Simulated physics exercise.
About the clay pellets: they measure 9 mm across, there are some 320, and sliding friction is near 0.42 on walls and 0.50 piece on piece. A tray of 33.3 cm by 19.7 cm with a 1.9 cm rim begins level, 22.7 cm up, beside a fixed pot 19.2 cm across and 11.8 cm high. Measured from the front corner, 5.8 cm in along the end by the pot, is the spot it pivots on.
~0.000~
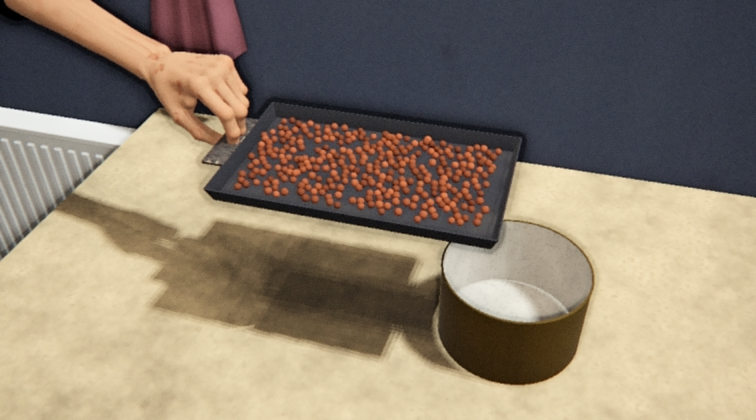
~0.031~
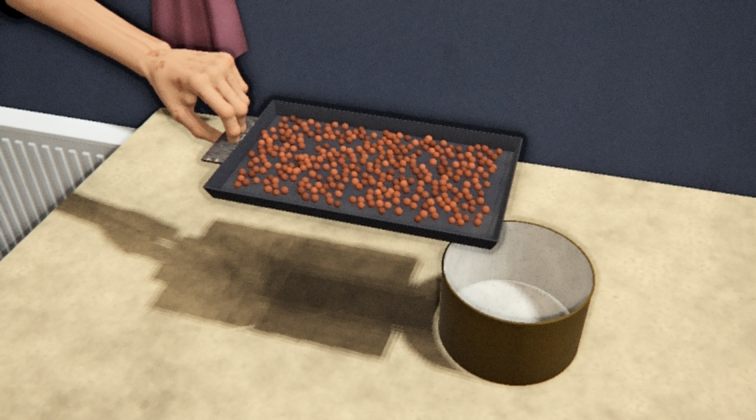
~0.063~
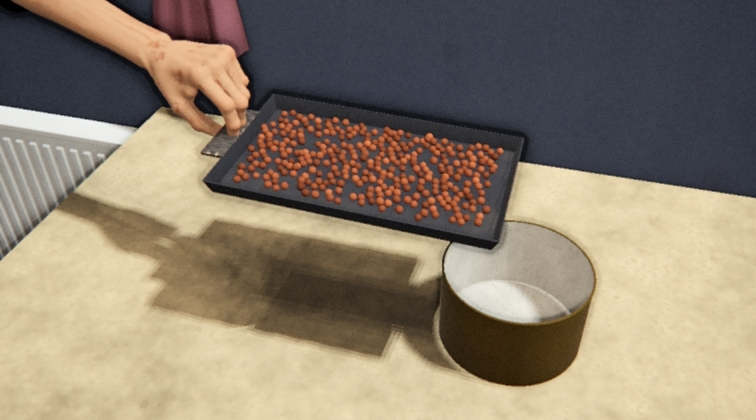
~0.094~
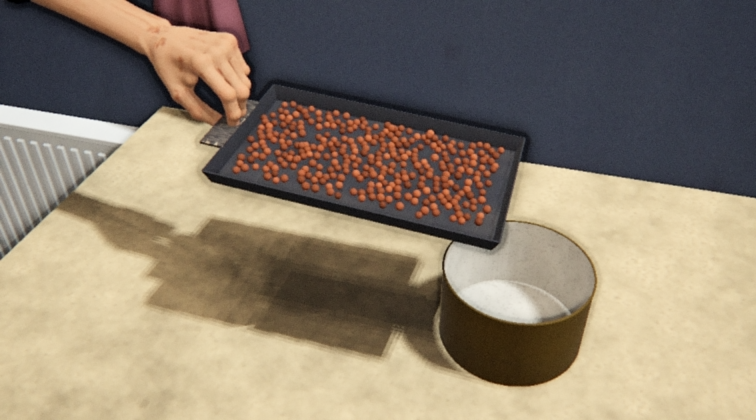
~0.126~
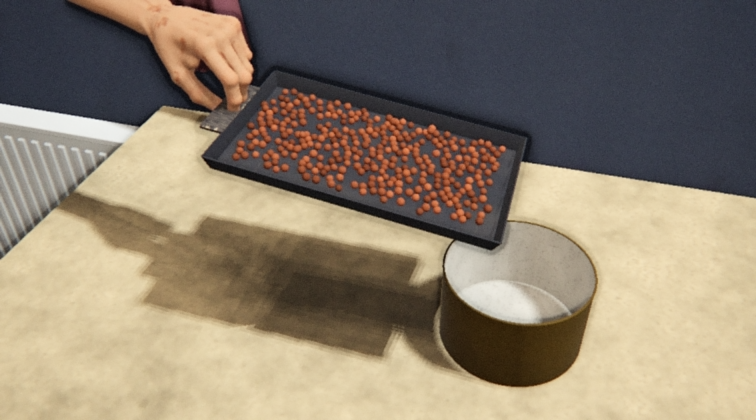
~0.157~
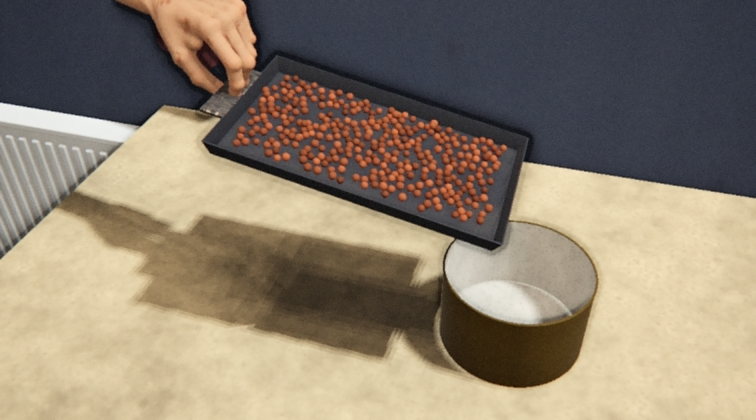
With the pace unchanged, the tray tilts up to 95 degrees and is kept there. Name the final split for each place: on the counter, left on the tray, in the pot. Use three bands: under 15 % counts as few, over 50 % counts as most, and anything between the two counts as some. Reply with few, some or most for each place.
Counter: Some, tray: Few, pot: Most.
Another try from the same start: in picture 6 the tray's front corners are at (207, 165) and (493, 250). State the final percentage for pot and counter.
Pot 10, counter 90.
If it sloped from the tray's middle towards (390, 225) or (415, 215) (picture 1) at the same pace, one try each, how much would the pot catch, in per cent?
I'd put it at about 15 per cent for the first tilt and about 15 per cent for the second.
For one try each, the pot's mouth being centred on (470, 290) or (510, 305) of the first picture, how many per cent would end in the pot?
25 % and 60 %.
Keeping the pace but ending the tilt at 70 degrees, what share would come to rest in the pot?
Near 35 %, then.
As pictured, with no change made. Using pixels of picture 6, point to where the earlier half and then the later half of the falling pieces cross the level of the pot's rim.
First half close to (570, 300), second half close to (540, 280).
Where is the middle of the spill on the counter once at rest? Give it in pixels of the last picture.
Around (649, 413).
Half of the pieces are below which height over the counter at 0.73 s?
Some 24 cm.
After 0.50 s, tilt 52 degrees; the tray holds 100 %, the pot 0 %.
Then, at 0.73 s, tilt 79 degrees; the tray holds 65 %, the pot 0 %.
After 1.07 s, tilt 95 degrees; the tray holds 0 %, the pot 60 %.
By 1.8 s all is still; counter 35 %, tray 0 %, pot 65 %.
